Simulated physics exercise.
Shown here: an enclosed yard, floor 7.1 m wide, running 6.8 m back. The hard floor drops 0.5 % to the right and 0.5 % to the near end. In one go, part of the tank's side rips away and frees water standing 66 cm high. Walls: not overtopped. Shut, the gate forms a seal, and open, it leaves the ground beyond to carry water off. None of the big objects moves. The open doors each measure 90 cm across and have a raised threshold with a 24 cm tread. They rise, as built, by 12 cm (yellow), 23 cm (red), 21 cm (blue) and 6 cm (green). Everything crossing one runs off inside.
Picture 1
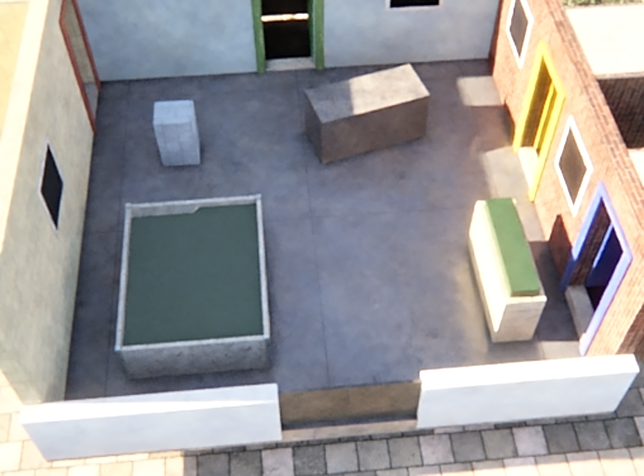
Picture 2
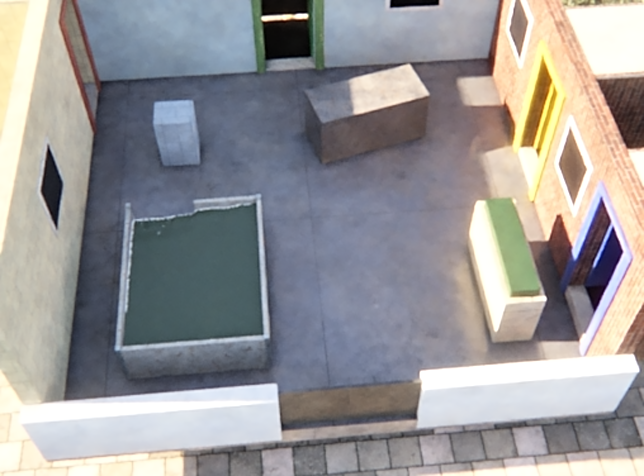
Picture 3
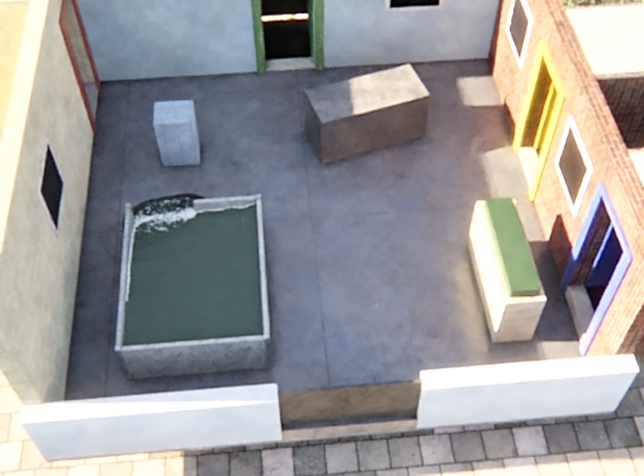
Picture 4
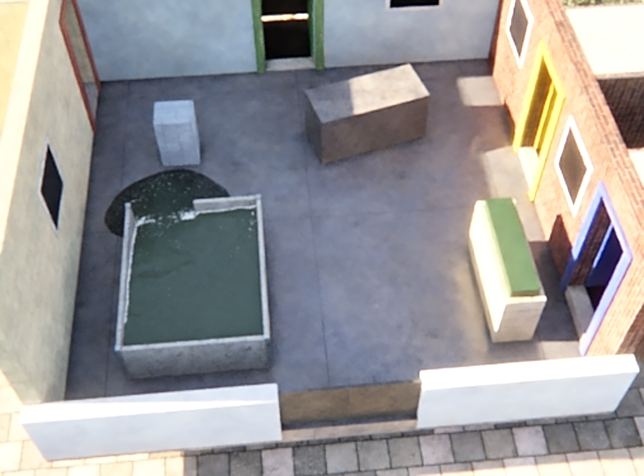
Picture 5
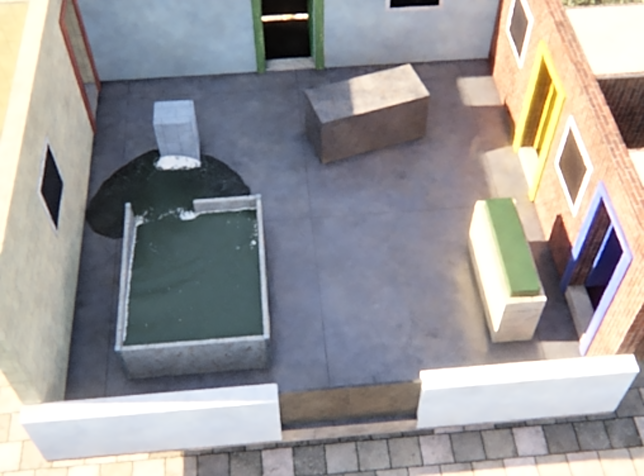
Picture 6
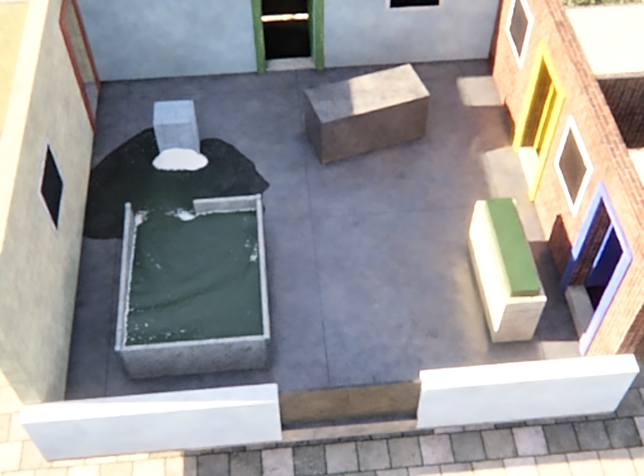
A green-filled, pale-walled tank stands at the left of a walled grey yard seen from high above by a camera that stays still. A small pale block sits behind it, a larger brown block at the back, and a green-topped block near yellow and blue doorways at right. The tank's far side opens and dark water pours out, foaming, spreading around the pale block and towards the left wall.
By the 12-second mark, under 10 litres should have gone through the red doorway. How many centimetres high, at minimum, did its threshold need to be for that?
It needed to be about 23.5 cm high.
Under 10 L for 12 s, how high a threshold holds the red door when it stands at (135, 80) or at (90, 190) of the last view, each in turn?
About 34 cm, then about 18 cm.
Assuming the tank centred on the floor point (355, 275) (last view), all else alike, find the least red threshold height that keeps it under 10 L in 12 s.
You'd need some 24 cm.
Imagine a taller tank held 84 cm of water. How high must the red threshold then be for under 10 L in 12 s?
It would take a step of about 31 cm.
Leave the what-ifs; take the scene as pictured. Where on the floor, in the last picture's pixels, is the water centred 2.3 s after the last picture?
I'd put it close to (195, 220).
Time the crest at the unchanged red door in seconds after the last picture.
Around 2.6 seconds.
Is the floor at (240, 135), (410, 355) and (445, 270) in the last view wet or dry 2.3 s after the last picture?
Listed order - soaked through, unwetted, unwetted.
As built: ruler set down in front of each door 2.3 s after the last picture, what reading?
In cm: Yellow 0, red 20, blue 0, green 11.
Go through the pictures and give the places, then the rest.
The first frame shows the tank at (194, 271) is whole and still, 66 cm deep; the red door at (83, 65) is dry.
In the second frame, the gap is on the far side, the front 0.3 m out at a hidden place; the back of the tank holds 66 cm.
In the third frame, the front is at (163, 201), 0.7 m from the gap on the far side; 0.7 m2 of floor is wet, 66 cm left at the back.
In the fourth frame, the front is at (164, 175), 1.3 m from the gap on the far side; 1.7 m2 of floor is wet, 66 cm left at the back.
In the fifth frame, water pours out on the far side and has run 1.8 m, to (150, 155); about 5 cm deep outside, 66 cm at the back.
In the sixth frame, the gap is on the far side, the front 2.3 m out at (148, 132); the back of the tank holds 65 cm; the red door at (83, 65), 3.2 m from the gap, is still 1.1 m from the nearest water.
Then, 0.7 s after the last picture water covers 20 % of the floor, deepest (40 cm) near (179, 169); 17 cm at the red door, 0 litres in over its 23 cm threshold.
Then, 2.3 s after the last picture water covers 35 % of the floor, deepest (34 cm) near (120, 84); 20 cm at the red door, 4 litres in over its 23 cm threshold.
Then, 11.3 s after the last picture water covers 95 % of the floor, deepest (12 cm) near (578, 389); 6 cm at the red door, 10 litres in over its 23 cm threshold.
At the red door as built, the water peaked near 23 cm, 2.5 s after the last picture.
With a threshold of 20 cm, 18 litres would have come in within the 12 s; with 27.5 cm, 3 litres. So under 10 litres takes about 23.5 cm.
